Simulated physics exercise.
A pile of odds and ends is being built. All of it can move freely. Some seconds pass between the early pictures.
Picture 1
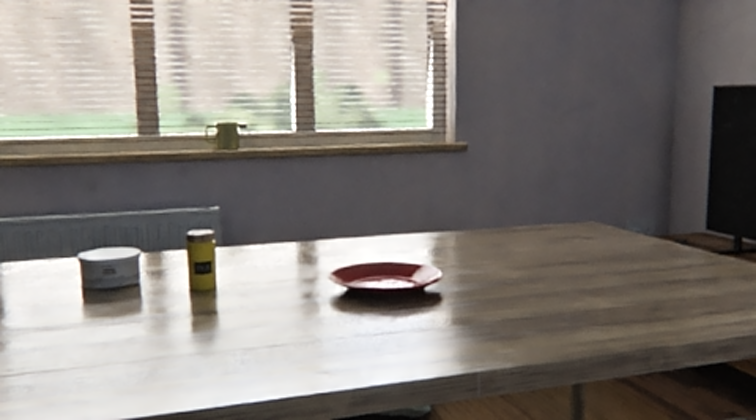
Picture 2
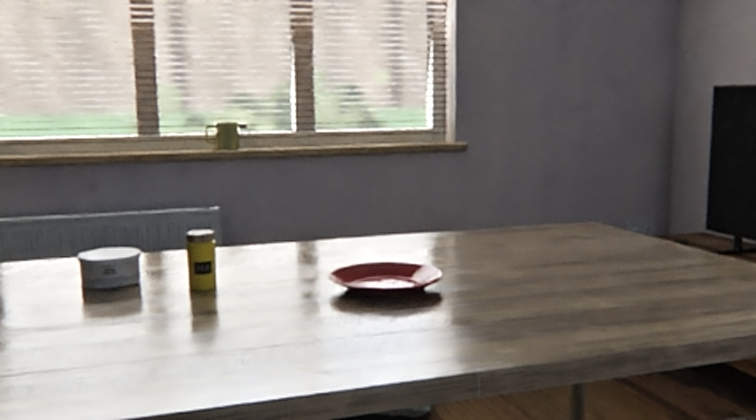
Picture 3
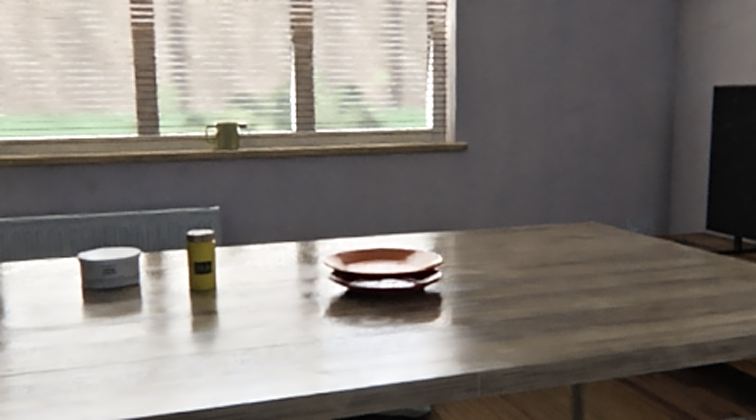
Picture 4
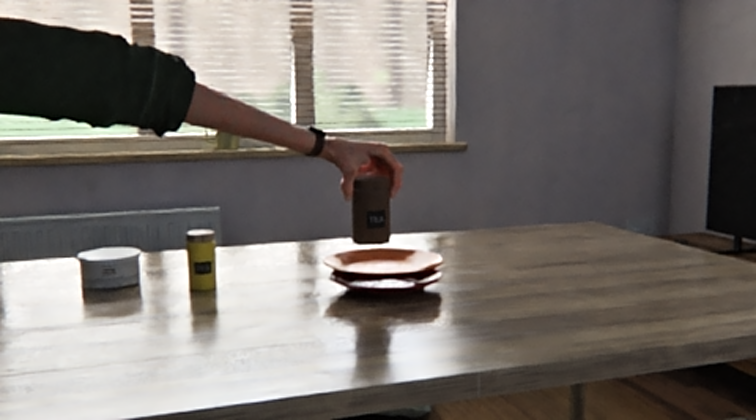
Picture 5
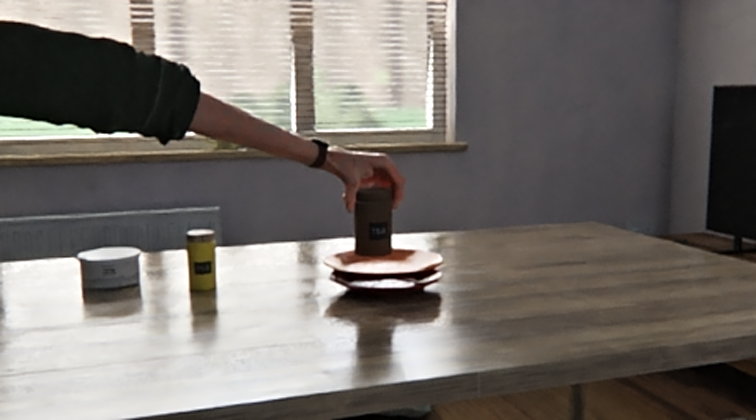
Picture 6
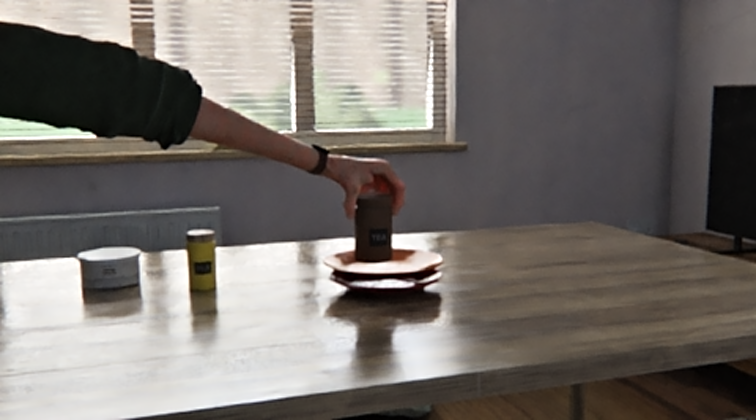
A grey-brown wooden table stands before a blind-covered window in a dim room, seen from slightly above by a still camera. On it are a white tub and a yellow jar at left and a red plate near the centre, with a green cup on the sill behind. An orange plate appears on the red one, then a dark-sleeved arm reaches in from the left and lowers a brown jar onto it, still gripping it.
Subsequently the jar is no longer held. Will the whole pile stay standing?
The build stays upright.
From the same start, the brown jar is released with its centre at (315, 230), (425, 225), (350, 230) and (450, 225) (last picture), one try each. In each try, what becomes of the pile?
Well, on the first go it tumbles down, on the second it stays steady, on the third it stays steady, and on the fourth it tumbles down.
Then, 0.30 s on from there, no change.
Then, 0.70 s on from there, brown jar resting near (373, 229).
In the end, all 5 unmoved. At the end, from the last picture's camera, brown jar near (373, 229). The pile holds.
